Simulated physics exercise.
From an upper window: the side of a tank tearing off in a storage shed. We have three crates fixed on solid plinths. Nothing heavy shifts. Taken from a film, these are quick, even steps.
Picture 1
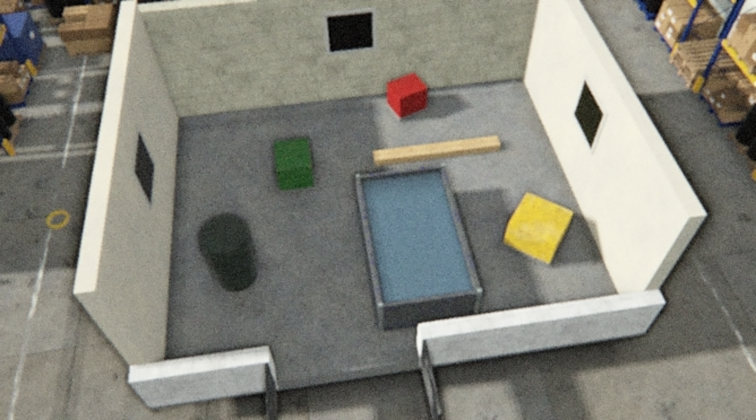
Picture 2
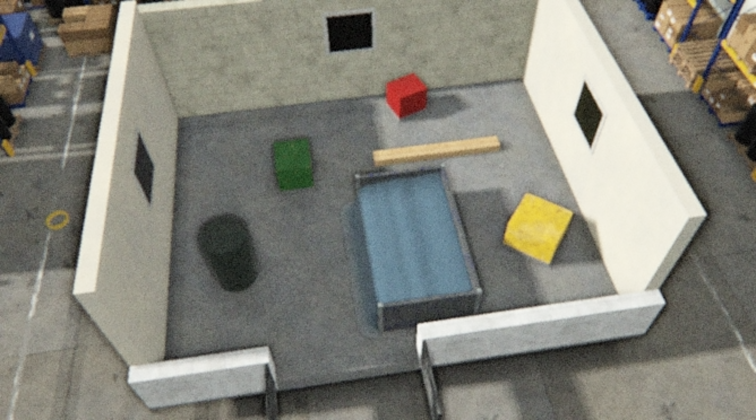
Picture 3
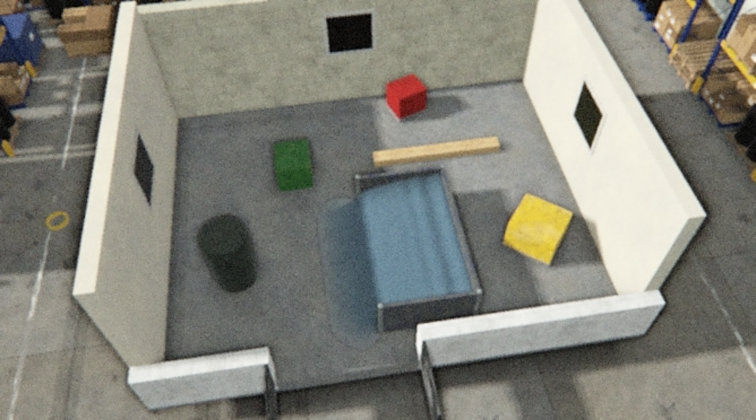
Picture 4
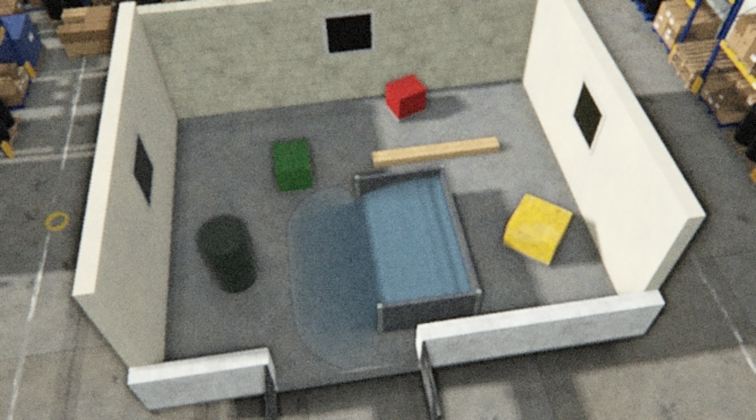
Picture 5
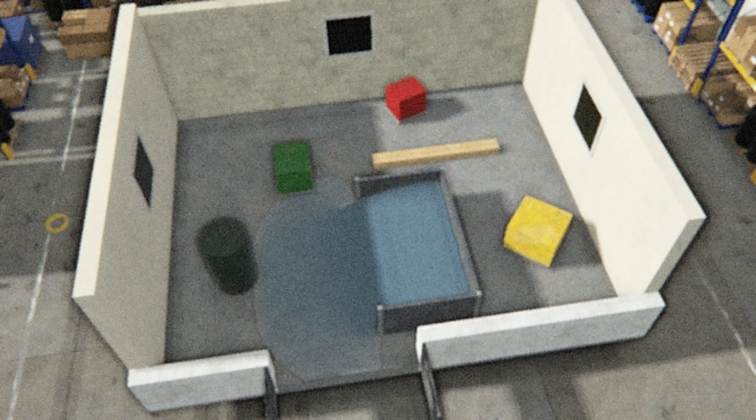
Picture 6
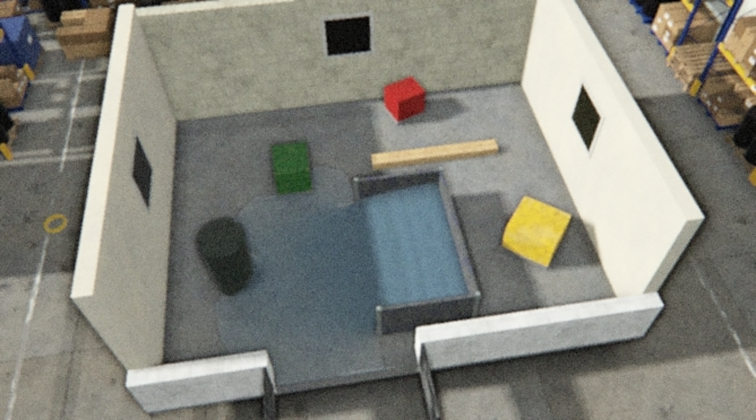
Blue water pouring from the open left side of a rectangular tank, spreading across a grey floor around a dark green cylinder.
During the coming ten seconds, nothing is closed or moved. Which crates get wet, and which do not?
My prediction: Yellow crate: A dry one. Red crate: A wet one. Green crate: A wet one.
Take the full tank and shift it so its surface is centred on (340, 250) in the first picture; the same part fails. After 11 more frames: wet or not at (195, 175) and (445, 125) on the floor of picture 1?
Note: Point one reached by the flow; point two missed by the flow.
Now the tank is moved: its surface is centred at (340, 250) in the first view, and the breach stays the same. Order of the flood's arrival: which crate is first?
The crate marked green comes first.
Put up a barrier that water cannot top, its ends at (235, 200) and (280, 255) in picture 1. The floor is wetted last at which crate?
That would be the yellow crate.
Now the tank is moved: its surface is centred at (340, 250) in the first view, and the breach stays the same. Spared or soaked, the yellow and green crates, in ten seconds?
Yellow is untouched, green is flooded.
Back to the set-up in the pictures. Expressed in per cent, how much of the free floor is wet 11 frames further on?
About 40 per cent.
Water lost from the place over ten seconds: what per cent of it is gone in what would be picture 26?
My estimate is roughly 35 percent.
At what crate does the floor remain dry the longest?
Crate: The crate marked yellow.
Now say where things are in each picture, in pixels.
The first frame shows the tank at (414, 233) is whole and still.
In the second frame, the front is at (355, 203), out from the gap at (371, 254).
In the third frame, water pours out at (371, 257) and has run to (331, 204).
In the fourth frame, the front is at (314, 196), out from the gap at (370, 258).
In the fifth frame, the front is at (284, 199), out from the gap at (371, 260).
In the sixth frame, water pours out at (369, 261) and has run to a hidden place.
A moment on, water covers 35 % of the floor; the yellow crate not reached, the red crate not reached, the green crate water round its plinth.
Next, water covers 40 % of the floor; the yellow crate not reached, the red crate not reached, the green crate water round its plinth.
Then, water covers 45 % of the floor; the yellow crate not reached, the red crate not reached, the green crate water round its plinth.
Later, water covers 75 % of the floor; the yellow crate not reached, the red crate water round its plinth, the green crate water round its plinth.
In the end, water covers 85 % of the floor; the yellow crate stayed above the water, the red crate was topped, the green crate was topped.
